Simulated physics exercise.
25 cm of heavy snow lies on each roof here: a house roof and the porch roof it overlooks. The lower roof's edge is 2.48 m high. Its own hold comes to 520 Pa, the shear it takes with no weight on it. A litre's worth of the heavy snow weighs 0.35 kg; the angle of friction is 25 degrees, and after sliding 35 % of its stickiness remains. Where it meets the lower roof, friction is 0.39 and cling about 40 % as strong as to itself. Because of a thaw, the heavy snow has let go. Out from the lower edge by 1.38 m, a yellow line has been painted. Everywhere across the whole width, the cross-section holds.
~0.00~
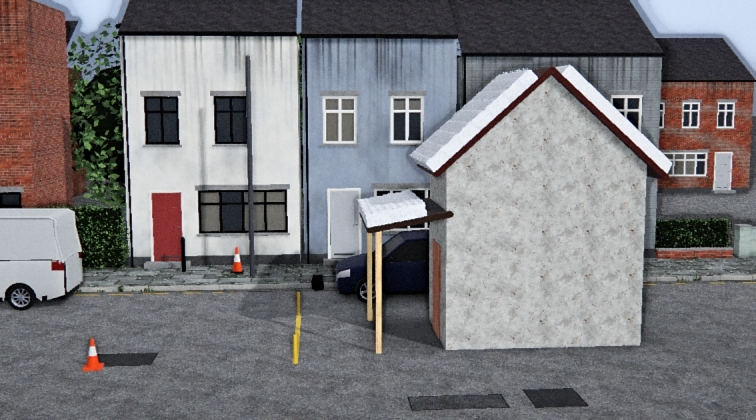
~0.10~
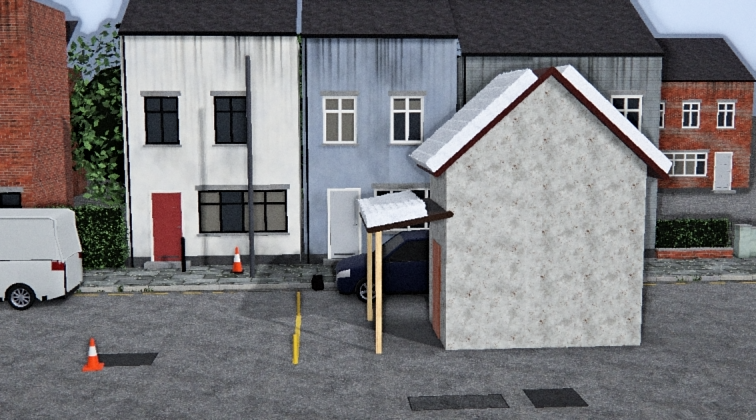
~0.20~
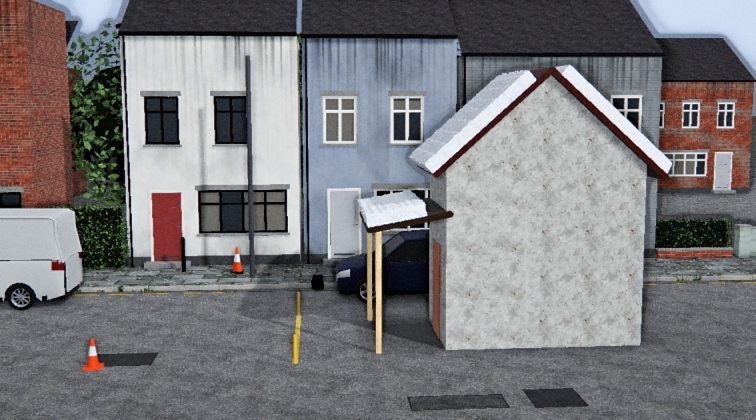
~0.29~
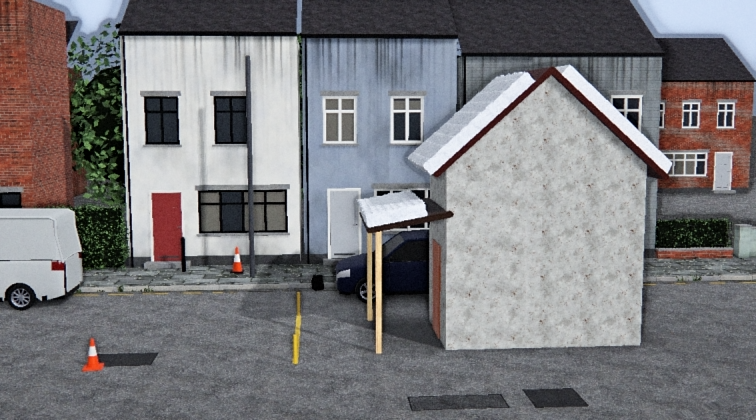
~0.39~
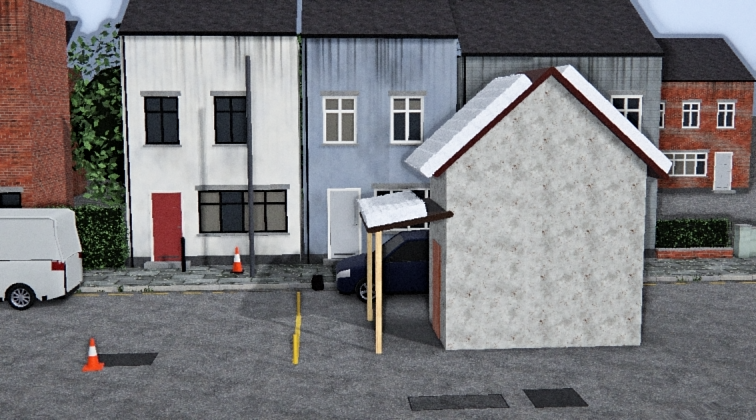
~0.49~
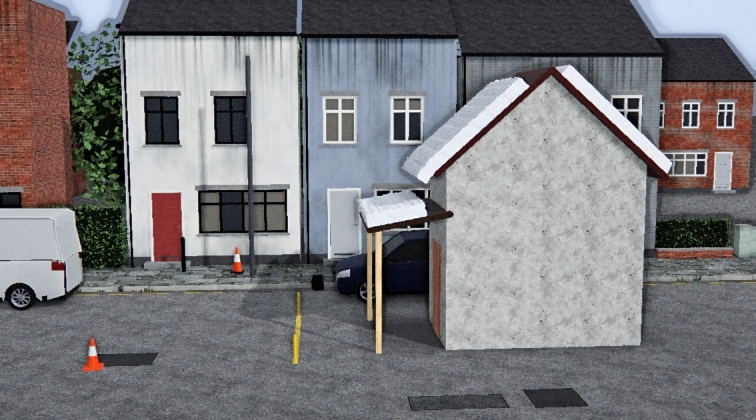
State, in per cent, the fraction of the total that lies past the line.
18 per cent.
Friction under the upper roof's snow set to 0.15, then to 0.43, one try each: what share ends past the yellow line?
Try 1: 50 %; try 2: 30 %.
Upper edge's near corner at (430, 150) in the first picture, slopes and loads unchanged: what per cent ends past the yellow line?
Roughly 45 %.
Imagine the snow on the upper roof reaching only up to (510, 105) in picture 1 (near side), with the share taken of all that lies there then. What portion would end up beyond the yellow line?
Then about 3 %.
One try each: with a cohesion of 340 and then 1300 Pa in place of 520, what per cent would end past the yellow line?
You'd see 35 percent the first time and 0 percent the second.
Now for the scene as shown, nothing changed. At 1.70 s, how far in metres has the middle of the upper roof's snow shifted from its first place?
About 2.2 m.
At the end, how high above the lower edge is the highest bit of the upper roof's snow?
0.6 m or so.
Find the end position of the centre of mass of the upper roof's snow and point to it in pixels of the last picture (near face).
You'll find it around (345, 287).
After 1.04 s, none is below the lower edge and 0 % is past the line.
After 1.70 s, none is below the lower edge and 0 % is past the line.
After 2.35 s, 42 % is below the lower edge and 3 % is past the line.
After 3.00 s, 52 % is below the lower edge and 18 % is past the line.
After 3.70 s, 52 % is below the lower edge and 18 % is past the line.
